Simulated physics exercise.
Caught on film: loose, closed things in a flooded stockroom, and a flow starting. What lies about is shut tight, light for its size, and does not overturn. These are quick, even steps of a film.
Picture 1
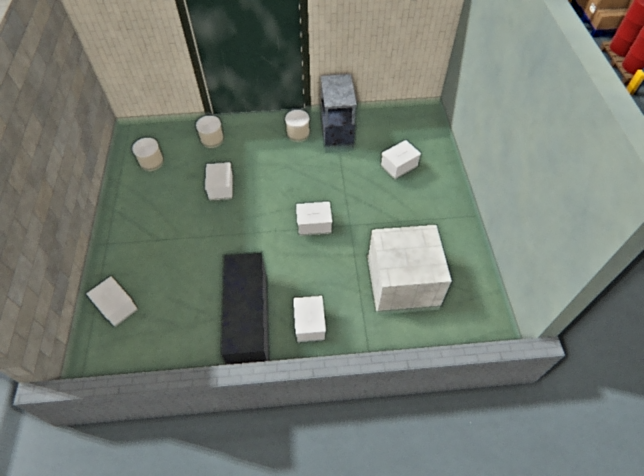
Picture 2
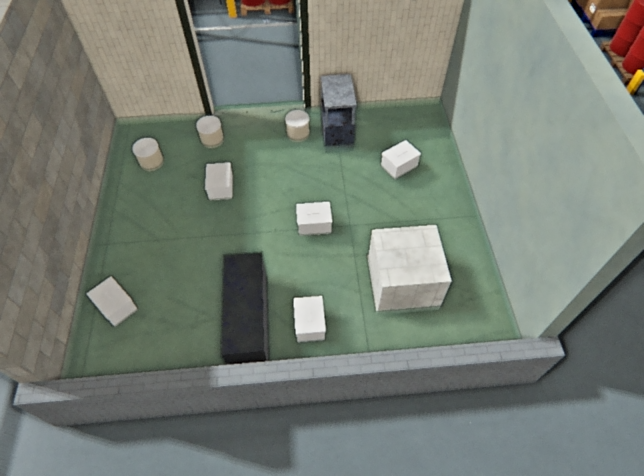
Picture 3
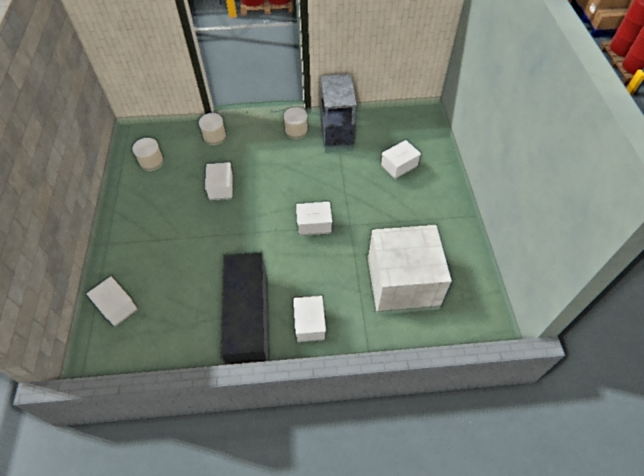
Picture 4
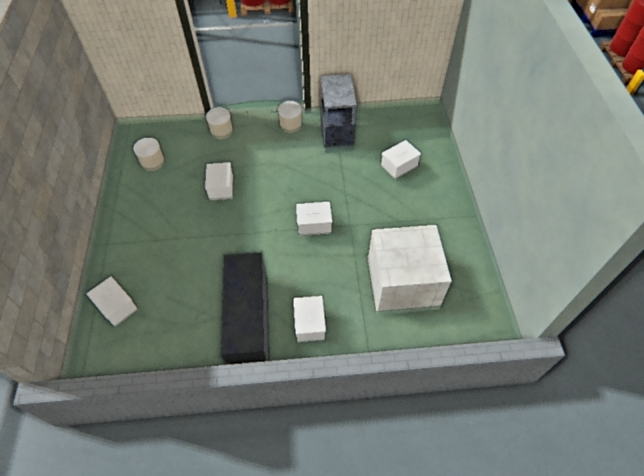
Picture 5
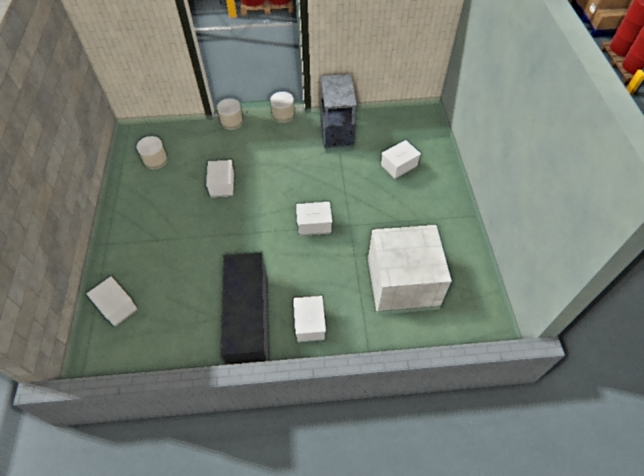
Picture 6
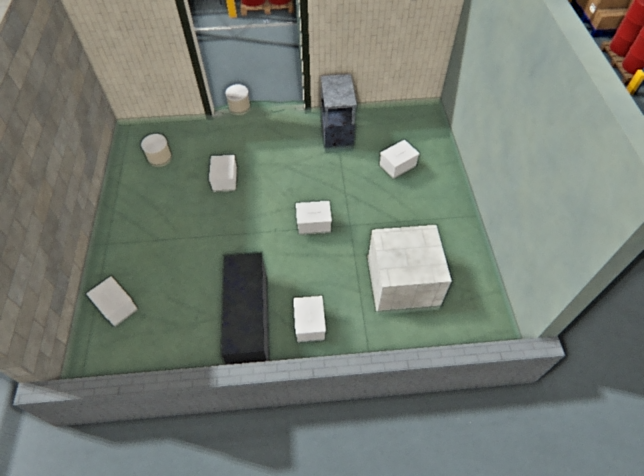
In a walled stockroom flooded with greenish water, a dark doorway panel clears from the opening, then two pale round containers drift into the gap, one passing out of view, while another and a nearby white box shift slightly.
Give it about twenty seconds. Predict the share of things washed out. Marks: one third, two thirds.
It is two thirds or above.
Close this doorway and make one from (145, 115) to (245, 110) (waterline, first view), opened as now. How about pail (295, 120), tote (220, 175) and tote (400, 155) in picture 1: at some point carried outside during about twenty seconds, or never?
In turn: Yes, yes, through.
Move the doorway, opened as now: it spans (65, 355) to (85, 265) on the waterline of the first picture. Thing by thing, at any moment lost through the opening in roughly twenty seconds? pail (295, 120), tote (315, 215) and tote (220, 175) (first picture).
In turn: Stays, yes, gone.
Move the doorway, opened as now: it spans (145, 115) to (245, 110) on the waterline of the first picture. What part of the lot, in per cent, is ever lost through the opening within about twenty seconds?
I make it 80 per cent.
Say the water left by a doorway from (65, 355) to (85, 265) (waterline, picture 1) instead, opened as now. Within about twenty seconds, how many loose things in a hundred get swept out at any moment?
Some 60 per cent.
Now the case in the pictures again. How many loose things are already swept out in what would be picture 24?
That makes 4.
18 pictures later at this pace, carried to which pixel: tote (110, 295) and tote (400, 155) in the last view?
Roughly at (114, 271) and (335, 145).
A moment on, 2 of 8 are out; 6 afloat.
Next, 4 of 8 are out; 4 afloat.
Later, 6 of 8 are out; 2 afloat.
In the end, 6 of 8 are out; 2 afloat.
